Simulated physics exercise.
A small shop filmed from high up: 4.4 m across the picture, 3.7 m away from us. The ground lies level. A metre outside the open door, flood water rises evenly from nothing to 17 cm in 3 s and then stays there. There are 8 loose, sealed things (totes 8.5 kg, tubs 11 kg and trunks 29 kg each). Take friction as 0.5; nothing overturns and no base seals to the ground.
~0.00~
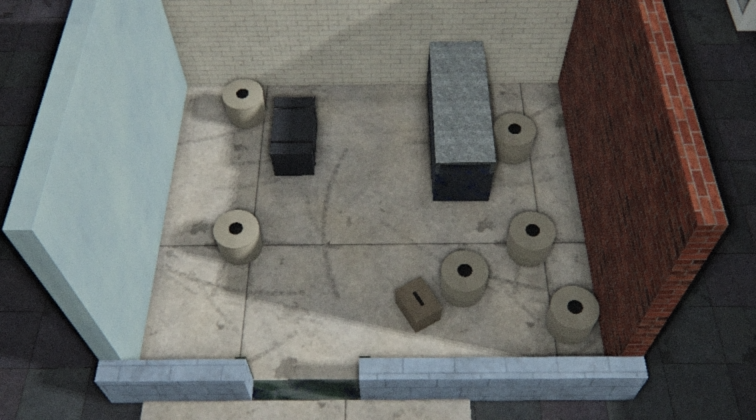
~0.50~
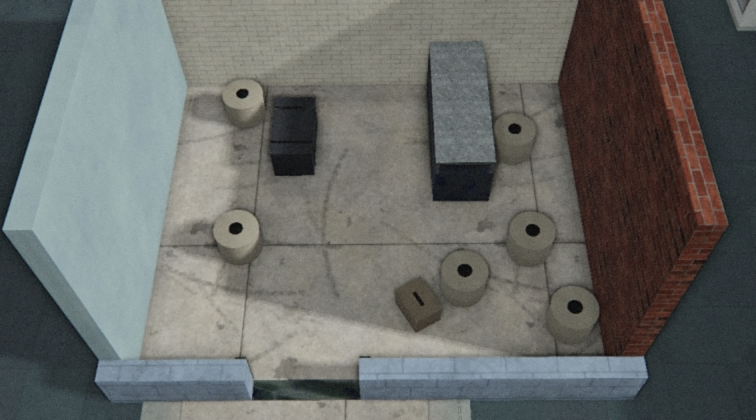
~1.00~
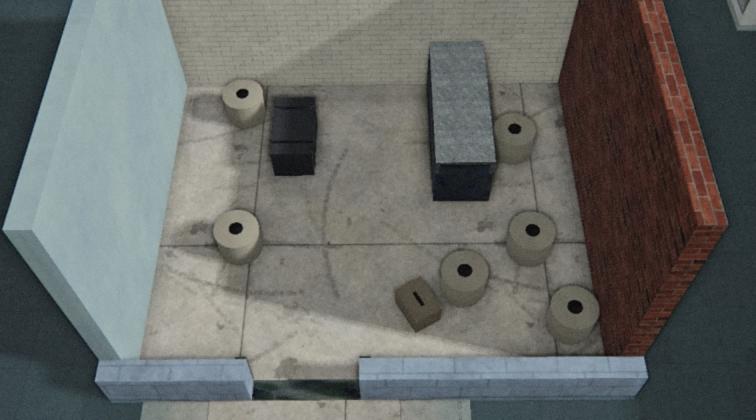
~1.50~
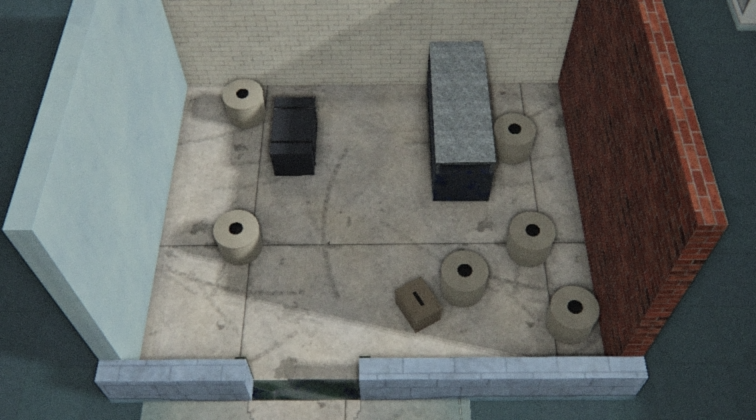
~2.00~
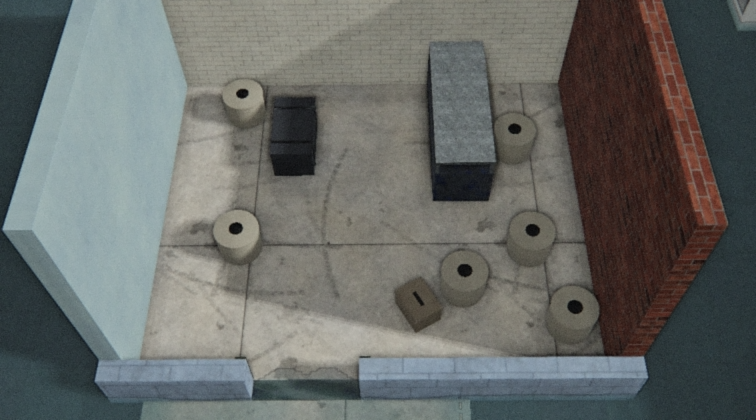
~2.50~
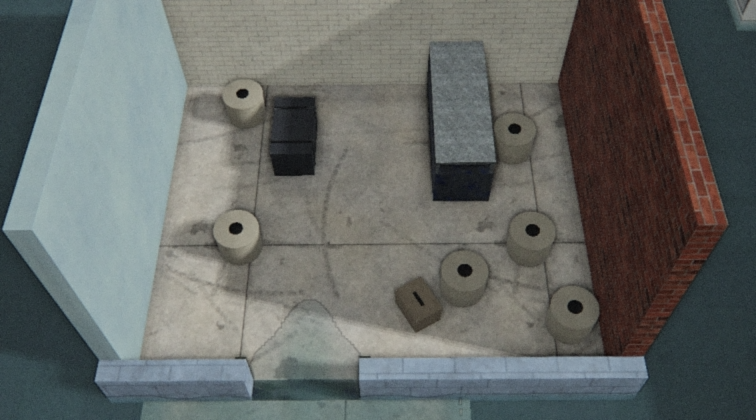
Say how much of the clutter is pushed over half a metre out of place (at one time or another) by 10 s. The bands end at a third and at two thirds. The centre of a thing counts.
That comes to not even a third.
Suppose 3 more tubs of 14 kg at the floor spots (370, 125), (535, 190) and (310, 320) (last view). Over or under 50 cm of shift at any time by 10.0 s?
In that order: Short of it, under, over.
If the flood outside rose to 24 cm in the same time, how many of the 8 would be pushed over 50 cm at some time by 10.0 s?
Then 3.
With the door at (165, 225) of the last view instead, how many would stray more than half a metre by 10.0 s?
Then 2.
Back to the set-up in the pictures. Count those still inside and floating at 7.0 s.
0 of them.
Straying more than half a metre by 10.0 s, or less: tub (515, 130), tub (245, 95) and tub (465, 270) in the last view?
In turn: Less, more, short of it.
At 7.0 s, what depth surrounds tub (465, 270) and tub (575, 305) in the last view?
Roughly 1 and 0 cm.
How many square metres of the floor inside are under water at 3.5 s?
Some 3.0 m2.
After 3.5 s 0 of 8 are over 50 cm from their spots; 0 afloat.
After 4.5 s 0 of 8 are over 50 cm from their spots; 0 afloat.
After 7.0 s 0 of 8 are over 50 cm from their spots; 0 afloat.
After 10.0 s 1 of 8 are over 50 cm from their spots, and 1 have been at some point; 3 afloat.
